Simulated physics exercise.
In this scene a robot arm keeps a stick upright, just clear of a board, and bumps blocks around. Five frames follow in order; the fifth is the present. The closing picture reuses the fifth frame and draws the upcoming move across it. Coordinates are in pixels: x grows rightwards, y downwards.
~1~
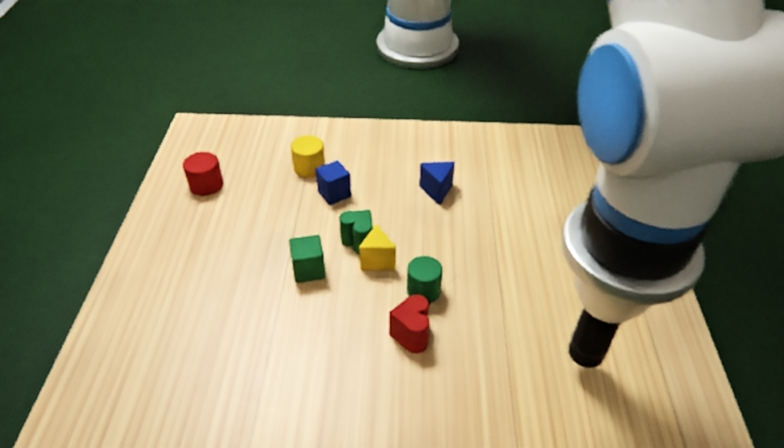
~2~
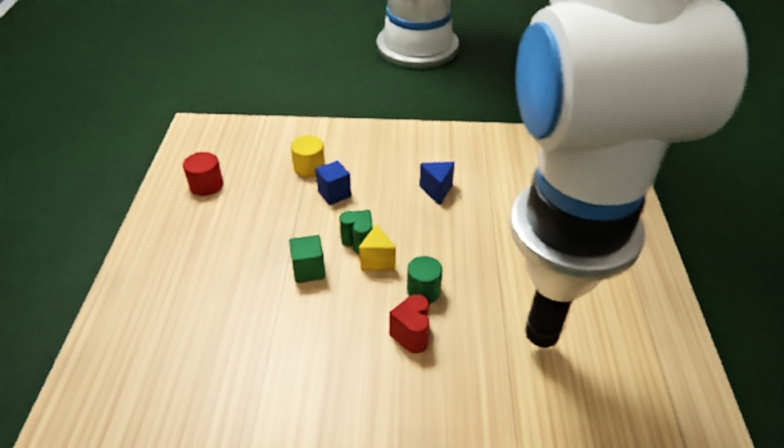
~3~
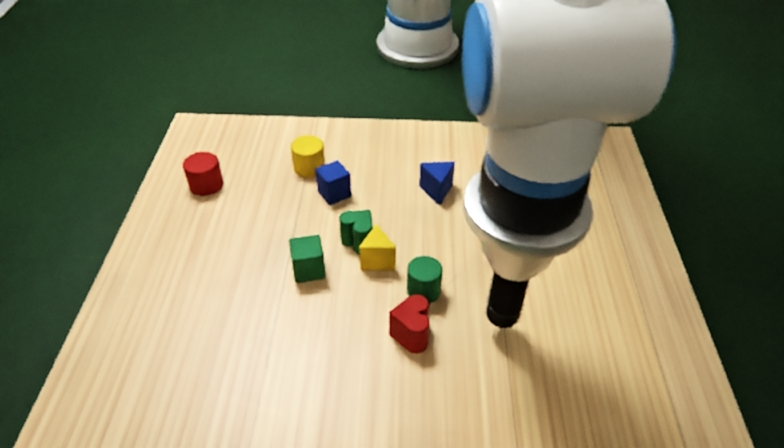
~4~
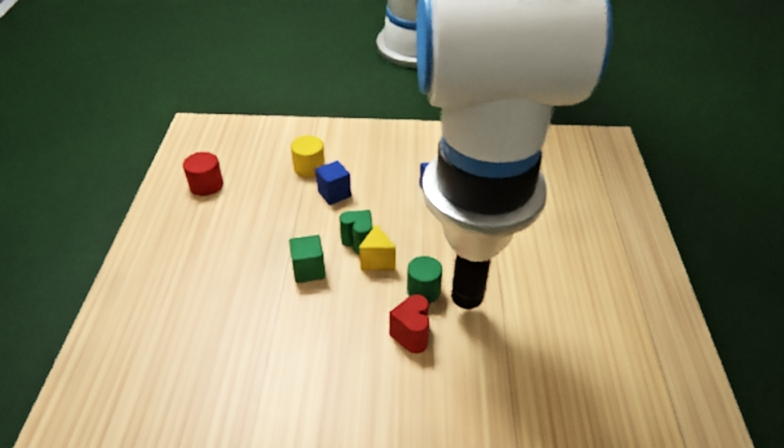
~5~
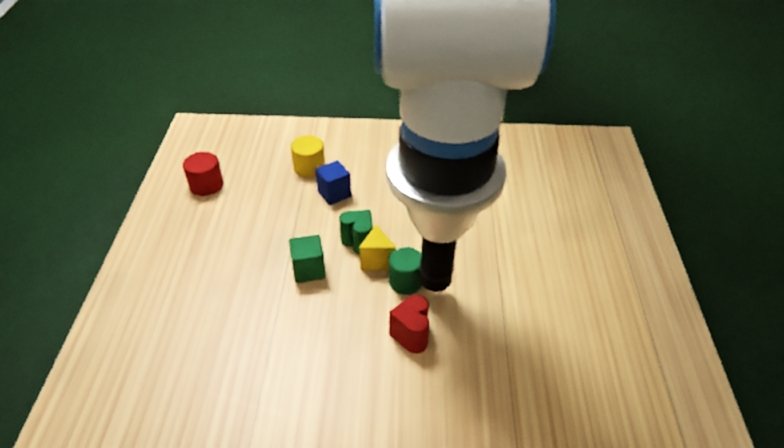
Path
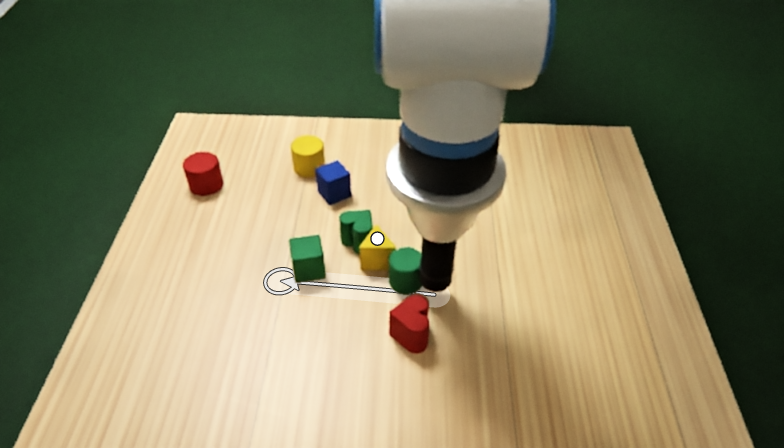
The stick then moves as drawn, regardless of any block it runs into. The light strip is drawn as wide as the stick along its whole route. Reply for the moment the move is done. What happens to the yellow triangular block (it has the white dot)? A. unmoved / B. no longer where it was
My answer is option B.
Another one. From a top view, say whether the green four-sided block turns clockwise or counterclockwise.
I'd predict that, seen from above, the green four-sided block rotates clockwise.
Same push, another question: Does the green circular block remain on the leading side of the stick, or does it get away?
Beside or behind it.
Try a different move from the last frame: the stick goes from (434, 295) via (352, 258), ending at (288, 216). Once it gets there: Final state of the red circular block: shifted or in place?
Stays put.
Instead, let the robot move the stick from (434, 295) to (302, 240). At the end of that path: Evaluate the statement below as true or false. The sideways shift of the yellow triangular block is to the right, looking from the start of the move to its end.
The claim holds.
The drawn path runs straight from (434, 295) to (281, 281); the dot is on the yellow triangular block.
The first path, step by step. One third of the way, stick at (382, 275); green heart block at (350, 214); yellow triangular block at (375, 222); green circular block at (372, 243).
Two thirds of the way, stick at (330, 271); green four-sided block at (301, 245); green heart block at (349, 214); yellow triangular block at (377, 219); green circular block at (357, 240).
At the end, stick at (278, 267); green four-sided block at (274, 234), turned 75° clockwise; green heart block at (349, 214); yellow triangular block at (377, 219); green circular block at (357, 240).
